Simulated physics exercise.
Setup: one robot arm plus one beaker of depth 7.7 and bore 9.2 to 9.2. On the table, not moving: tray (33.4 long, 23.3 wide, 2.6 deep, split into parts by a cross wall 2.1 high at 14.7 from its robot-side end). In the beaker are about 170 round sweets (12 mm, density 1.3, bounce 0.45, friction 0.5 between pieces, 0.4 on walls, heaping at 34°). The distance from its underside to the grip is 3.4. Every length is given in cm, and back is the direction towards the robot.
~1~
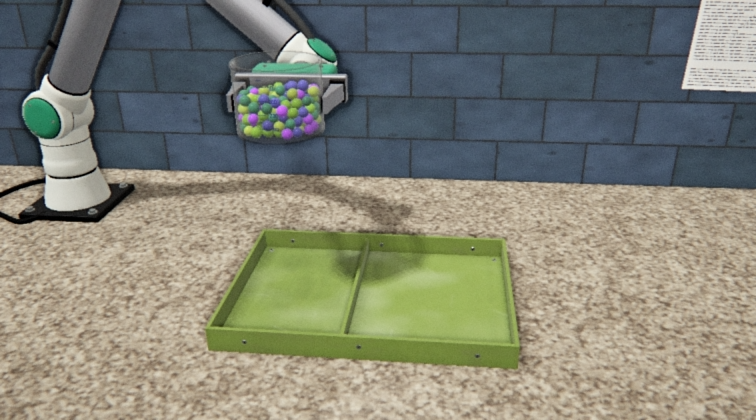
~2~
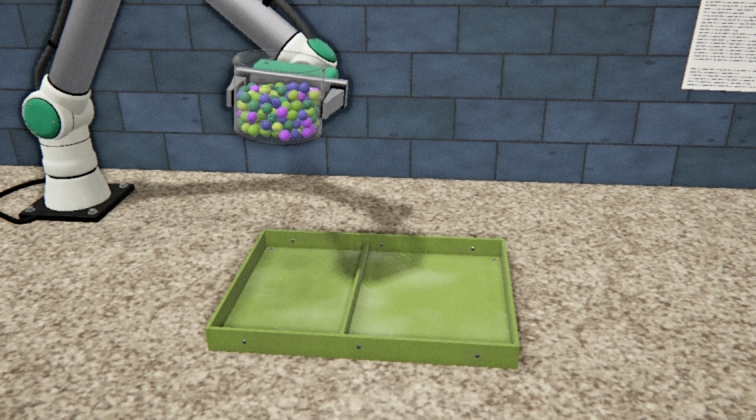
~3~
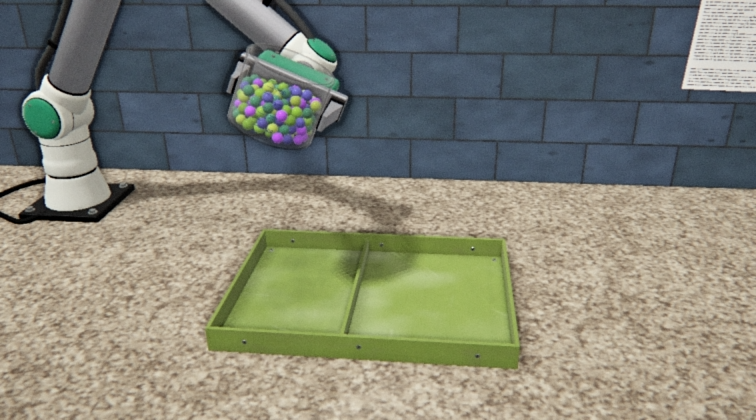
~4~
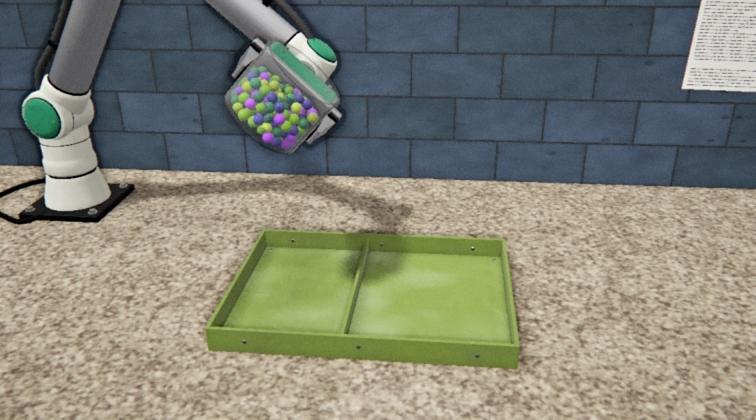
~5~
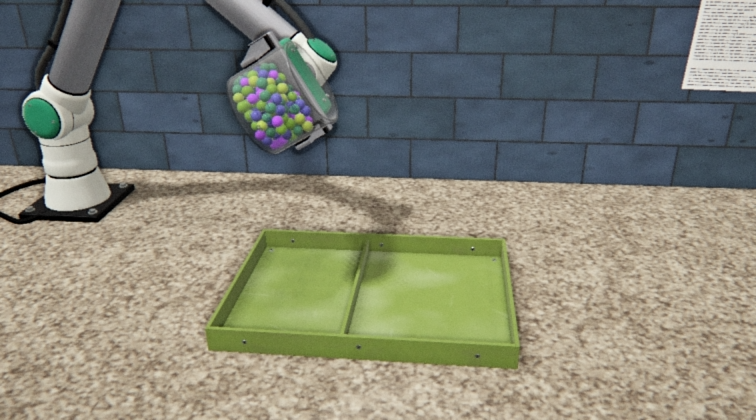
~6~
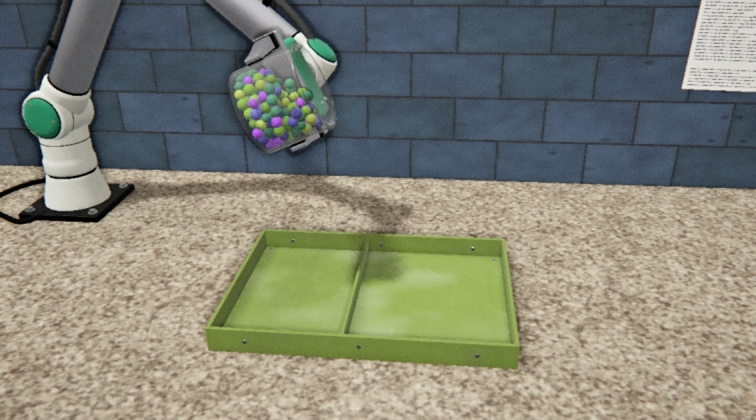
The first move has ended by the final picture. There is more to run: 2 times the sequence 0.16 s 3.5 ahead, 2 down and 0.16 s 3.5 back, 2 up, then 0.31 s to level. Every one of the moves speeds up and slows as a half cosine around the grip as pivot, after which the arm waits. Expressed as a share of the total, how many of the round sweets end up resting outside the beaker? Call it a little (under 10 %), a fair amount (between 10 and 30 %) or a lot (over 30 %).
A little.
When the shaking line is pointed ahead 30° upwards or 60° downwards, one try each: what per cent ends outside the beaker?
First try some 15 %, second try some 0 %.
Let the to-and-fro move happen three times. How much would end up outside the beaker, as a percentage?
I'd expect close to 5 per cent then.
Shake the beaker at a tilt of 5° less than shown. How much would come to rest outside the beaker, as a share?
Estimate: Around 0 per cent.
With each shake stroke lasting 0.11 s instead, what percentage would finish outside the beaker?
Estimate for that case: 15 %.
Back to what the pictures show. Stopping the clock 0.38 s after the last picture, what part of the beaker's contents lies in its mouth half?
Some 30 percent is in that half.
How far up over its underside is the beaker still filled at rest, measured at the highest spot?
Height at rest: Approx. 7.0 cm.
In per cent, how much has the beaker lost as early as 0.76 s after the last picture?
5 %.
Then, 0.38 s after the last picture, tilted 66° forward, highest piece 27 above the table; 168 in the beaker, 1 in flight or on a rim.
Then, 0.76 s after the last picture, tilted 44° forward, highest piece 26 above the table; 162 in the beaker, 3 in the robot-side part, 2 in the far-side part, 2 in flight or on a rim.
Then, 1.15 s after the last picture, level, highest piece 29 above the table; 162 in the beaker, 4 in the robot-side part, 3 in the far-side part.
Then, 2.20 s after the last picture, level, highest piece 29 above the table; 162 in the beaker, 4 in the robot-side part, 3 in the far-side part.
Final count, 162 in the beaker, 4 in the robot-side part, 3 in the far-side part. That is 4 % outside the beaker.
